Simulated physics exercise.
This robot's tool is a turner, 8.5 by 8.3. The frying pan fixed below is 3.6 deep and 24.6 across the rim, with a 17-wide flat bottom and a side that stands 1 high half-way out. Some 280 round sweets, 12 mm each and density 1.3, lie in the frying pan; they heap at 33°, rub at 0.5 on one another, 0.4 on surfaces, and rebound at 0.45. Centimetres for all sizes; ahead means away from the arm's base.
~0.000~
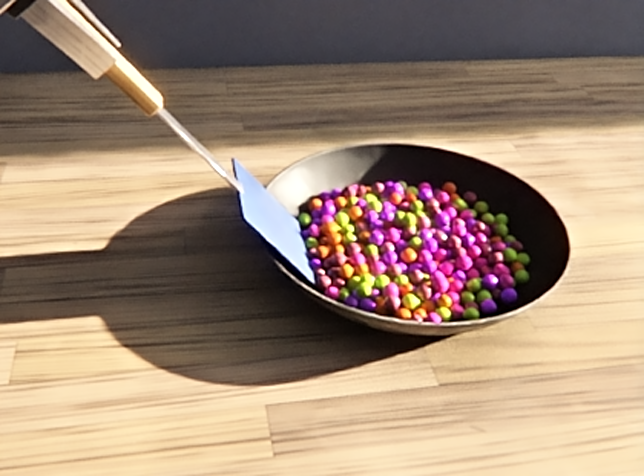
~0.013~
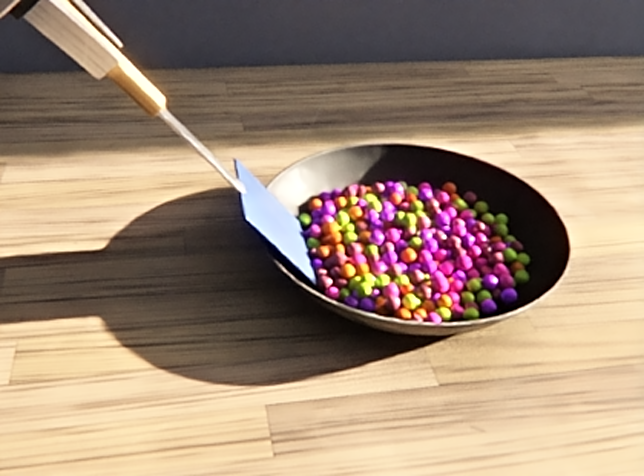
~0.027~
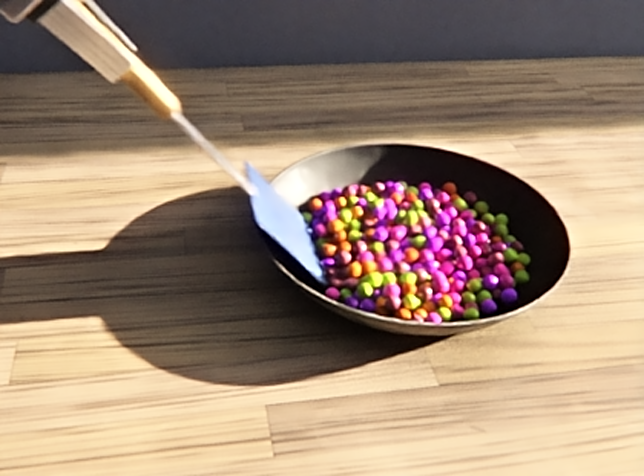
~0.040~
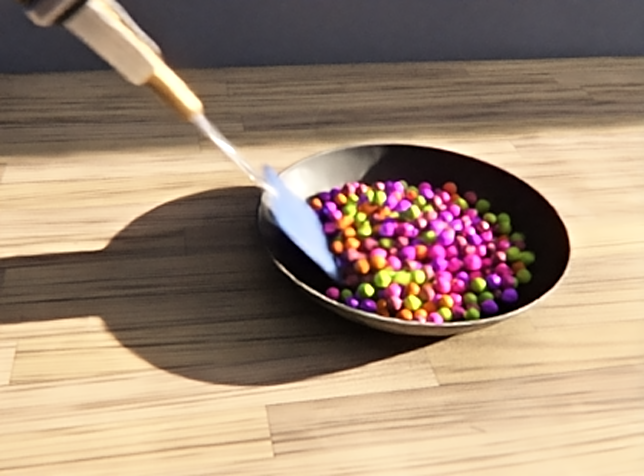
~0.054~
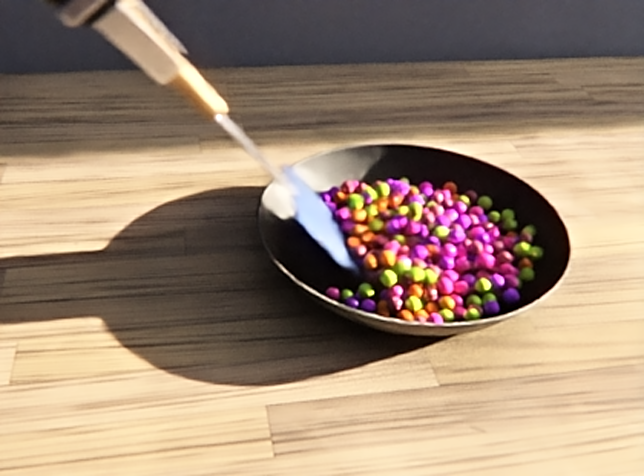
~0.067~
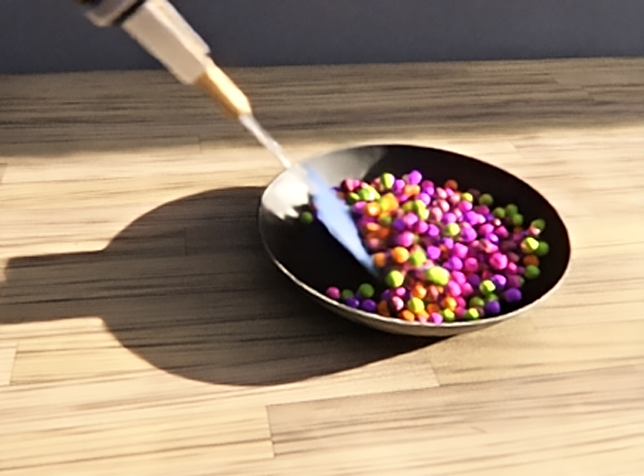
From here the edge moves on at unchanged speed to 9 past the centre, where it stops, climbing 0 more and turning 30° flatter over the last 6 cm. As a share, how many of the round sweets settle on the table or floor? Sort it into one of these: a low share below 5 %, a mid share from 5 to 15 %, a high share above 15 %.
A high share, above 15 %.
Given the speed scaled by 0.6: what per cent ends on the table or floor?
Roughly 15 per cent.
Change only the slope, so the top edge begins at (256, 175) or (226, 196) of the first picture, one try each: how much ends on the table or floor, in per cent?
About 30% and 20%.
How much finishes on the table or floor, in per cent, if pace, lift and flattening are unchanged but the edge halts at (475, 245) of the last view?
Roughly 0 per cent, I'd say.
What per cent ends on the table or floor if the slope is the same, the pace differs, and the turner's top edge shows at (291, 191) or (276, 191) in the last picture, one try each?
About 15 and 10 per cent.
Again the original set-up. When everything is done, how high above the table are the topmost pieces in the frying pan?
It reaches about 4.5 cm.
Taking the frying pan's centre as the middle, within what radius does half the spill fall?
22 cm or so.
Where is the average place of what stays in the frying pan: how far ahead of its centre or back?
It sits near 4.0 centimetres ahead of centre.
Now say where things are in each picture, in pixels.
Turner top edge at (238, 186), sloping 51°; upper third of the load around (401, 239), from x 305 to 520, top at y 185; 279 in the frying pan, in the first frame.
Turner top edge at (240, 187), sloping 51°; upper third of the load around (399, 239), from x 305 to 520, top at y 185, in the second frame.
Turner top edge at (250, 189), sloping 51°; upper third of the load around (401, 237), from x 305 to 525, top at y 185, in the third frame.
Turner top edge at (270, 191), sloping 51°; upper third of the load around (409, 234), from x 305 to 525, top at y 185, in the fourth frame.
Turner top edge at (291, 190), sloping 51°; upper third of the load around (416, 232), from x 305 to 535, top at y 185, in the fifth frame.
Turner top edge at (312, 189), sloping 51°; upper third of the load around (428, 230), from x 305 to 540, top at y 180; 279 in the frying pan, in the sixth frame.
After 0.10 s, sloping 51°, highest piece 6 above the table; 279 in the frying pan.
After 0.13 s, sloping 42°, highest piece 6 above the table; 279 in the frying pan.
After 0.35 s, sloping 21°, highest piece 8 above the table; 205 in the frying pan, 63 on the table or floor, 11 on the blade or in flight.
After 1.40 s, sloping 21°, highest piece 4 above the table; 204 in the frying pan, 75 on the table or floor.
At rest, 204 in the frying pan, 75 on the table or floor. That is 27 % on the table or floor.
